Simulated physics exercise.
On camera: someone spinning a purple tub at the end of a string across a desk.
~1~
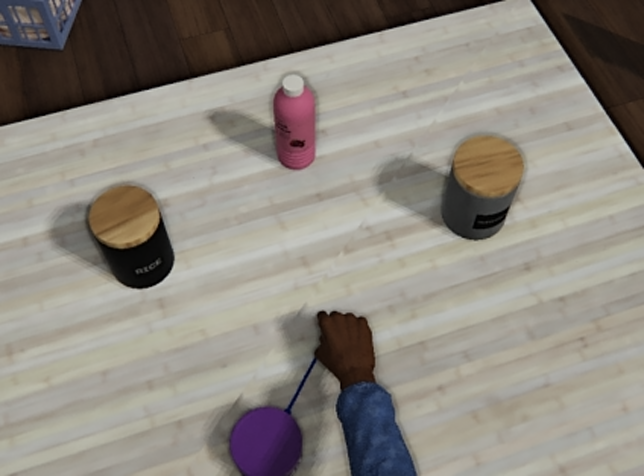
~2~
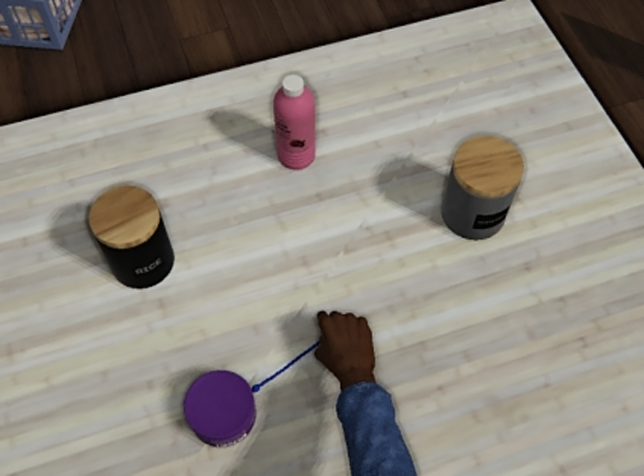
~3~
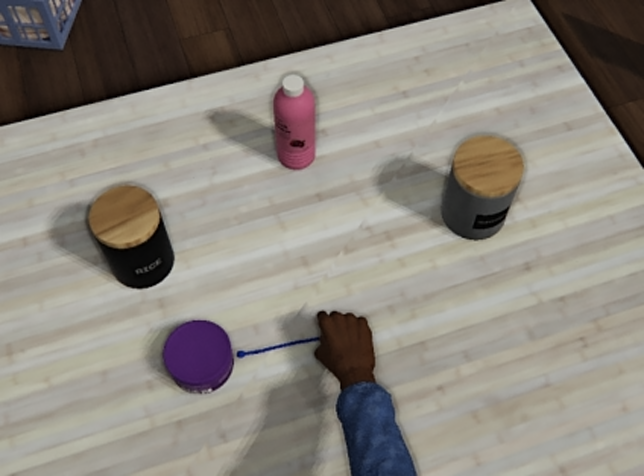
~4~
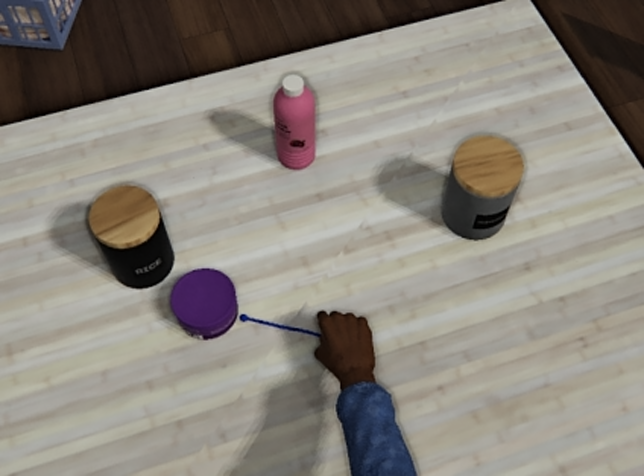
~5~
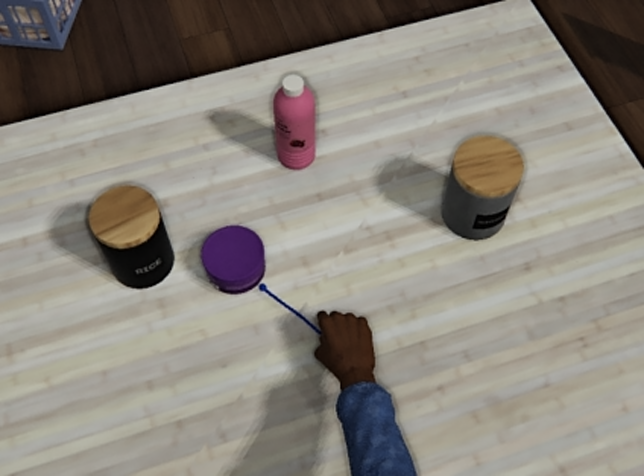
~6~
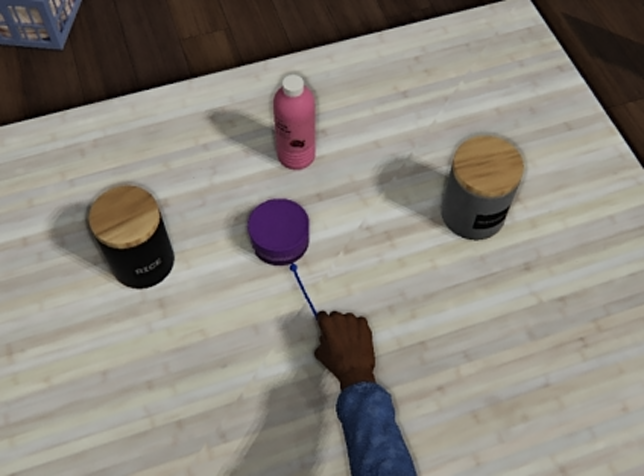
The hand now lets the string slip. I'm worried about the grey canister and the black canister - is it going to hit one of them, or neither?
Well, the grey canister will be hit, the black canister will be missed.
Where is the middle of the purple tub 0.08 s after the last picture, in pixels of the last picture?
Around (381, 212).
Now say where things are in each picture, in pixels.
The first picture shows purple tub (266, 442); grey canister (489, 163); black canister (123, 214); pink bottle (293, 83).
The second picture shows purple tub (219, 403).
The third picture shows purple tub (198, 350).
The fourth picture shows purple tub (203, 297).
The fifth picture shows purple tub (233, 252).
The sixth picture shows purple tub (279, 224); grey canister (489, 163); black canister (123, 214); pink bottle (293, 83); going round clockwise.
Then, 0.08 s after the last picture, tub near (381, 212).
Then, 0.20 s after the last picture, tub near (410, 195); grey canister pushed aside.
At rest, tub near (410, 192); grey canister pushed aside. The grey canister gets hit and the black canister escapes it.
